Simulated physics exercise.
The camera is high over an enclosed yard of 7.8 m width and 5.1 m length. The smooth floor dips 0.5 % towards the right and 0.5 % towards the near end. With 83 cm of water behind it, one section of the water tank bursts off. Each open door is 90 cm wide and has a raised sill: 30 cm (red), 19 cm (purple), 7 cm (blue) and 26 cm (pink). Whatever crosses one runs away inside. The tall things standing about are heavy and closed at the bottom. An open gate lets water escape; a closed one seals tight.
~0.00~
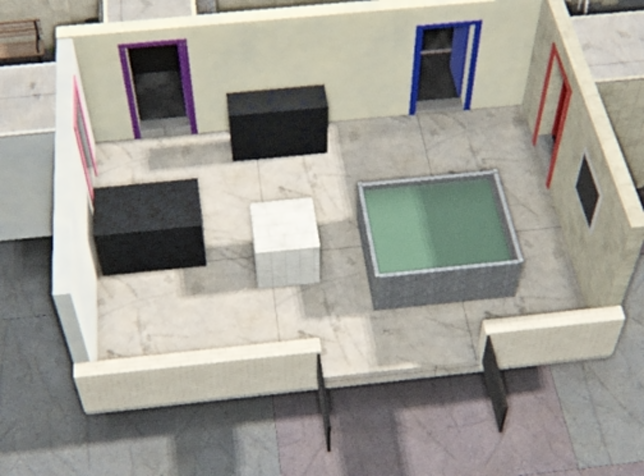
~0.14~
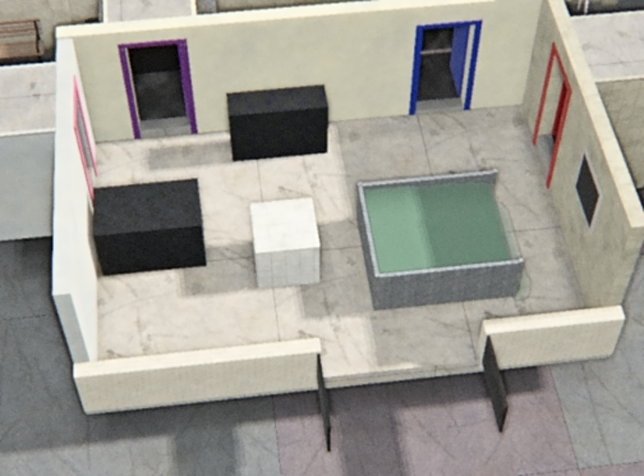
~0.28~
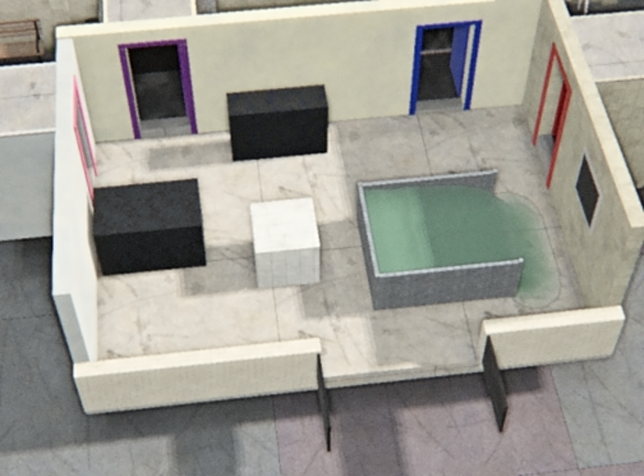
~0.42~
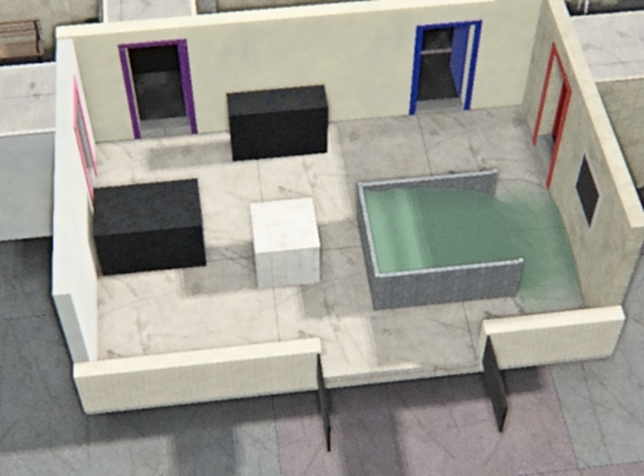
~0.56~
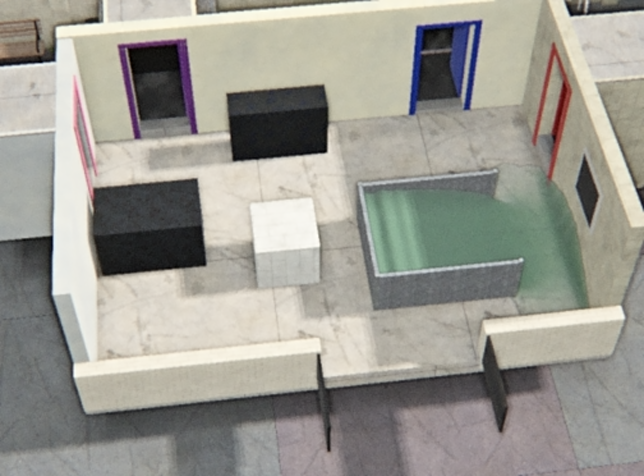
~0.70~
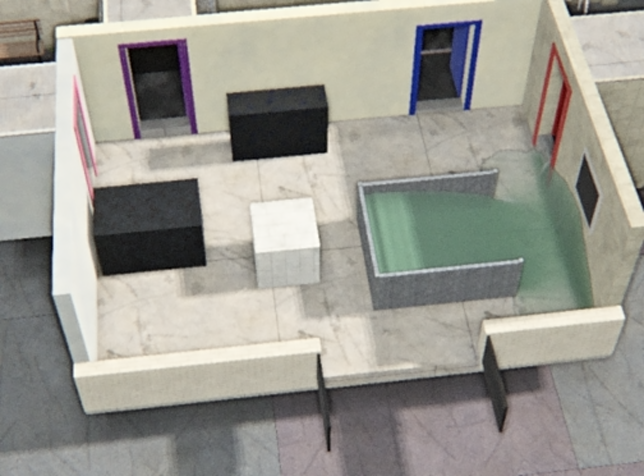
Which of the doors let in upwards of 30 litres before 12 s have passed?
The water let in: At the red door it does not reach the limit; at the purple door it stays under the limit; at the blue door it goes over the limit; at the pink door it stays under the limit.
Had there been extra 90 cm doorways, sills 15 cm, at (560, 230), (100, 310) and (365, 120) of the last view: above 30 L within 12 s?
In turn: Past it, not over, under.
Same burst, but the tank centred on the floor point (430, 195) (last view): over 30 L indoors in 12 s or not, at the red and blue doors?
Then: Red above, blue past it.
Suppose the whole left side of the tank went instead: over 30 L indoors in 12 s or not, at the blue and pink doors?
Against that limit: Blue under, pink under.
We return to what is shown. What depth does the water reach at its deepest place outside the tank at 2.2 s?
About 56 cm.
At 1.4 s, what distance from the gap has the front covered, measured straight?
Roughly 3.4 m.
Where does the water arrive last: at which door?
It is the pink one.
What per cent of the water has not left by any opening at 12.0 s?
Some 74 per cent remains.
After 1.4 s water covers 20 % of the floor and is deepest (72 cm) near (590, 326); red door 26 cm at the sill, 1 L in, purple door not reached, blue door not reached, pink door not reached.
After 2.2 s water covers 35 % of the floor and is deepest (56 cm) near (593, 335); red door 24 cm at the sill, 1 L in, purple door not reached, blue door 22 cm at the sill, 18 L in, pink door not reached.
After 3.5 s water covers 65 % of the floor and is deepest (28 cm) near (329, 138); red door 14 cm at the sill, 1 L in, purple door not reached, blue door 17 cm at the sill, 110 L in, pink door not reached.
After 7.0 s water covers 95 % of the floor and is deepest (16 cm) near (546, 256); red door 13 cm at the sill, 2 L in, purple door 2 cm at the sill, 0 L in, blue door 9 cm at the sill, 174 L in, pink door 5 cm at the sill, 0 L in.
After 12.0 s water covers 100 % of the floor and is deepest (10 cm) near (220, 163); red door 9 cm at the sill, 2 L in, purple door 9 cm at the sill, 0 L in, blue door 6 cm at the sill, 181 L in, pink door 9 cm at the sill, 0 L in.
